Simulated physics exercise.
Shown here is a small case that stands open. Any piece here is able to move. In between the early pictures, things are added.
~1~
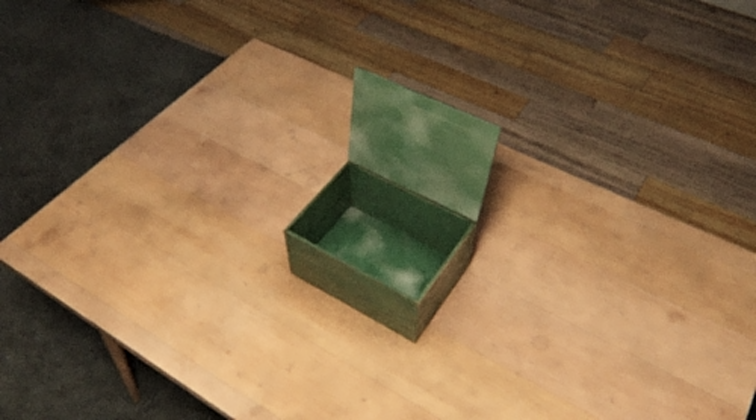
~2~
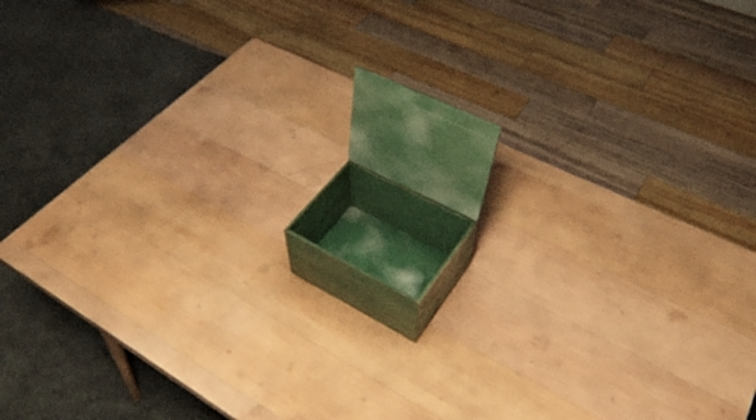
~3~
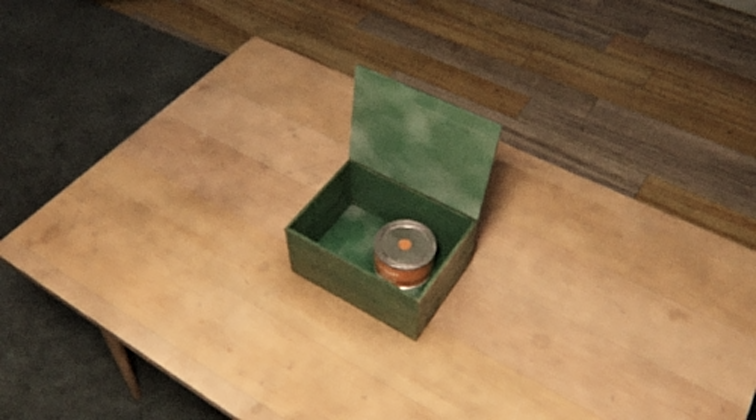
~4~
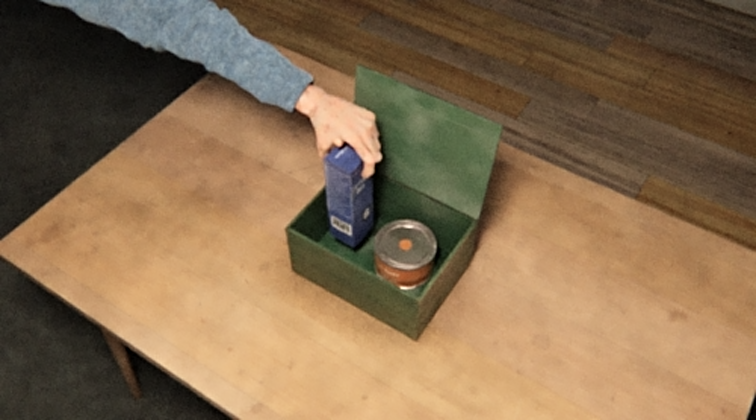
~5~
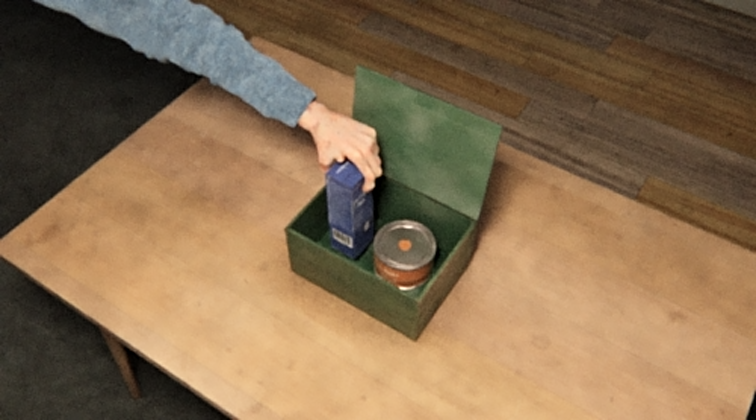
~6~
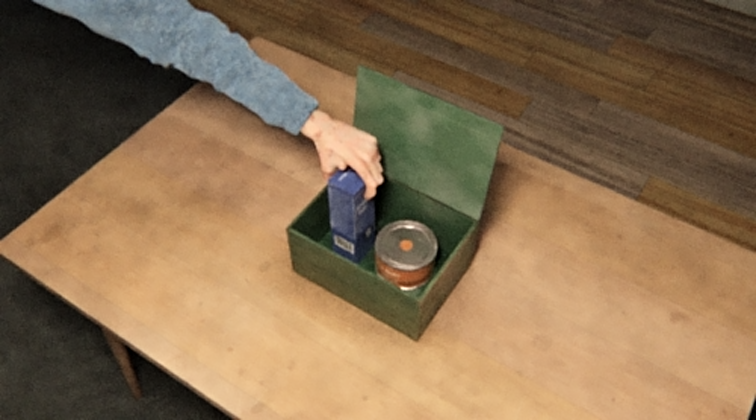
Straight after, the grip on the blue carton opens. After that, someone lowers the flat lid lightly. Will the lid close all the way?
No.
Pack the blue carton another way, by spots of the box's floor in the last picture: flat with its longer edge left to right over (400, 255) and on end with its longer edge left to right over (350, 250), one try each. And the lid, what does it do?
First, the lid does shut; second, the lid won't shut.
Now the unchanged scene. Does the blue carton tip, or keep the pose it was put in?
Once everything settles, it ends up at a slant.
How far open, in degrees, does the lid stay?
About 20° above the rim.
Then, 1.30 s after the last picture, lid 78° above the rim.
Then, 1.80 s after the last picture, lid 47° above the rim; blue carton tipped 4° from how it was near (350, 217).
Then, 2.90 s after the last picture, lid 26° above the rim; blue carton tipped 32° from how it was near (337, 232).
At rest, lid 22° above the rim; tipped over in the box, blue carton; orange tub in place. Seen from the same camera at the end, blue carton near (343, 228).
